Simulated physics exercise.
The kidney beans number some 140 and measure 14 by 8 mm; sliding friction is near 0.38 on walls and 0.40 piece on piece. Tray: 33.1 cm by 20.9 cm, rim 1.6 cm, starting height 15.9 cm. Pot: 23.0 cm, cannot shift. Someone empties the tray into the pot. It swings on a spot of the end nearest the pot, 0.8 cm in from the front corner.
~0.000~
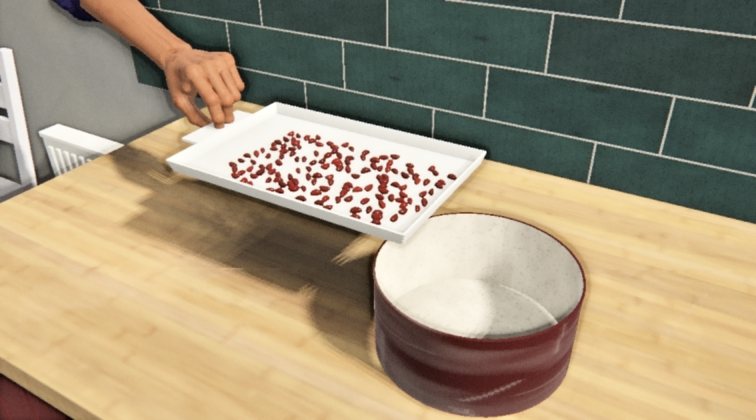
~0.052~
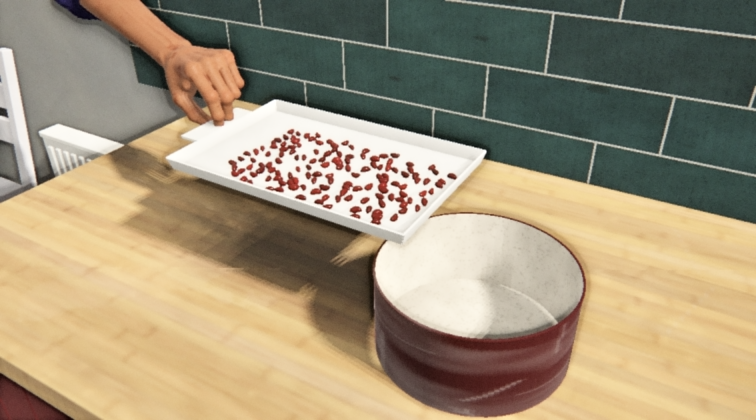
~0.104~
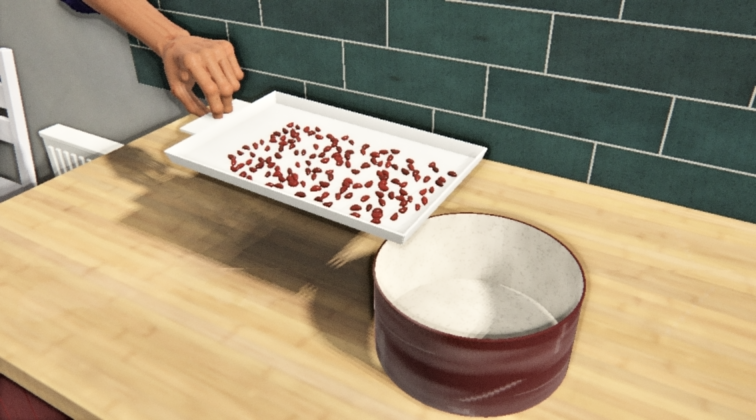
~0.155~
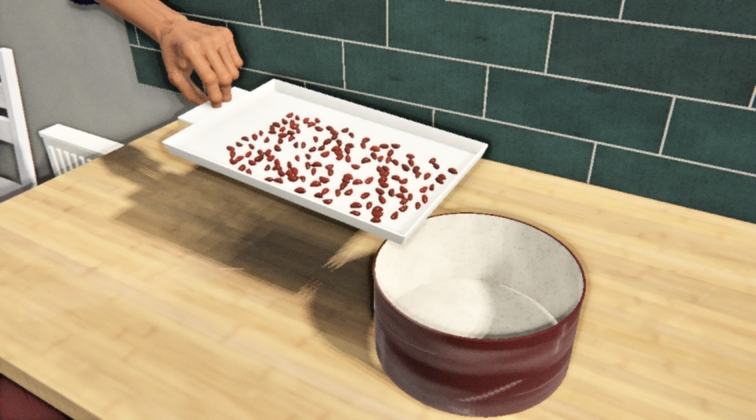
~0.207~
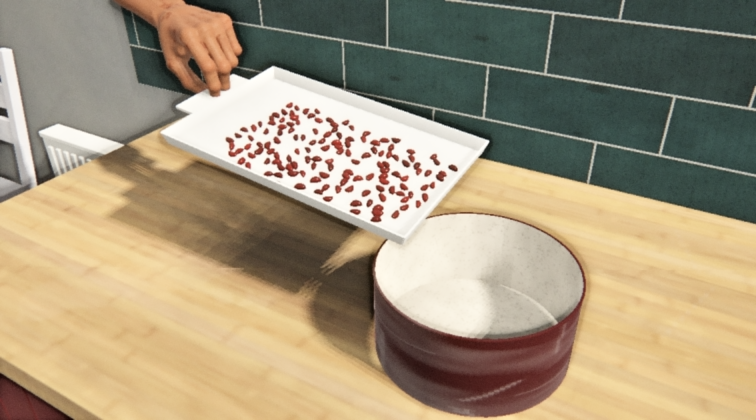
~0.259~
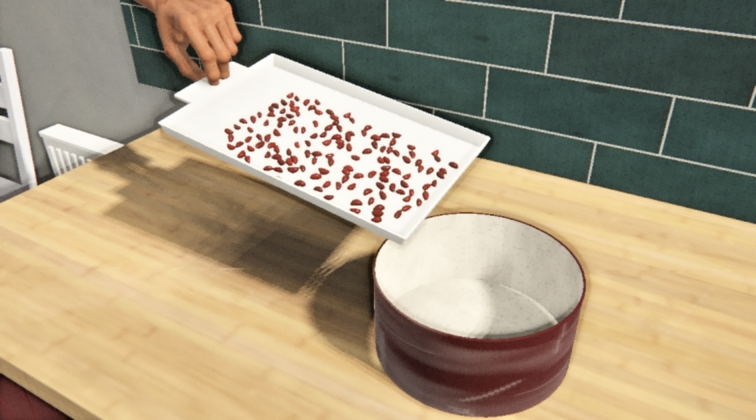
In the video, a hand holds a white tray scattered with red kidney beans beside a dark red pot on a wooden counter, then raises the tray's left end, steadily tilting it toward the pot while the beans stay spread out.
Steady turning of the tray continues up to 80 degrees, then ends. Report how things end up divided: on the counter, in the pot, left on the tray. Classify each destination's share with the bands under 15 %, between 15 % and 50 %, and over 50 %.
Counter: Under 15 %; pot: Over 50 %; tray: Under 15 %.
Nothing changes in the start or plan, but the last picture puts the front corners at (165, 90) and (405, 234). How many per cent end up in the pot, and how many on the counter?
Pot 95, counter 0.
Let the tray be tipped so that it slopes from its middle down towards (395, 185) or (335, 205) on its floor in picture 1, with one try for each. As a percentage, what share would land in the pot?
First try: About 85 percent; second try: About 55 percent.
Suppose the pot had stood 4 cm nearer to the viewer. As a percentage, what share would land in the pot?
In that setup it would come to near 100 per cent.
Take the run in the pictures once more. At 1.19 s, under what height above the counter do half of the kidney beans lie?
Height: Around 20 cm.
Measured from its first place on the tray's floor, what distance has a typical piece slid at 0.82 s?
Around 9 centimetres.
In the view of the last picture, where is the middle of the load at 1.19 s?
Load centre, approx.: (411, 218) px.
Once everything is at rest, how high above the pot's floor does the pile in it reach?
Height: Approx. 2.0 cm.
After 0.82 s, tilt 44 degrees; the tray holds 100 %, the pot 0 %.
After 1.19 s, tilt 65 degrees; the tray holds 75 %, the pot 20 %.
After 1.65 s, tilt 80 degrees; the tray holds 15 %, the pot 70 %.
At rest (2.8 s), counter 5 %, pot 95 %, tray 0 %.
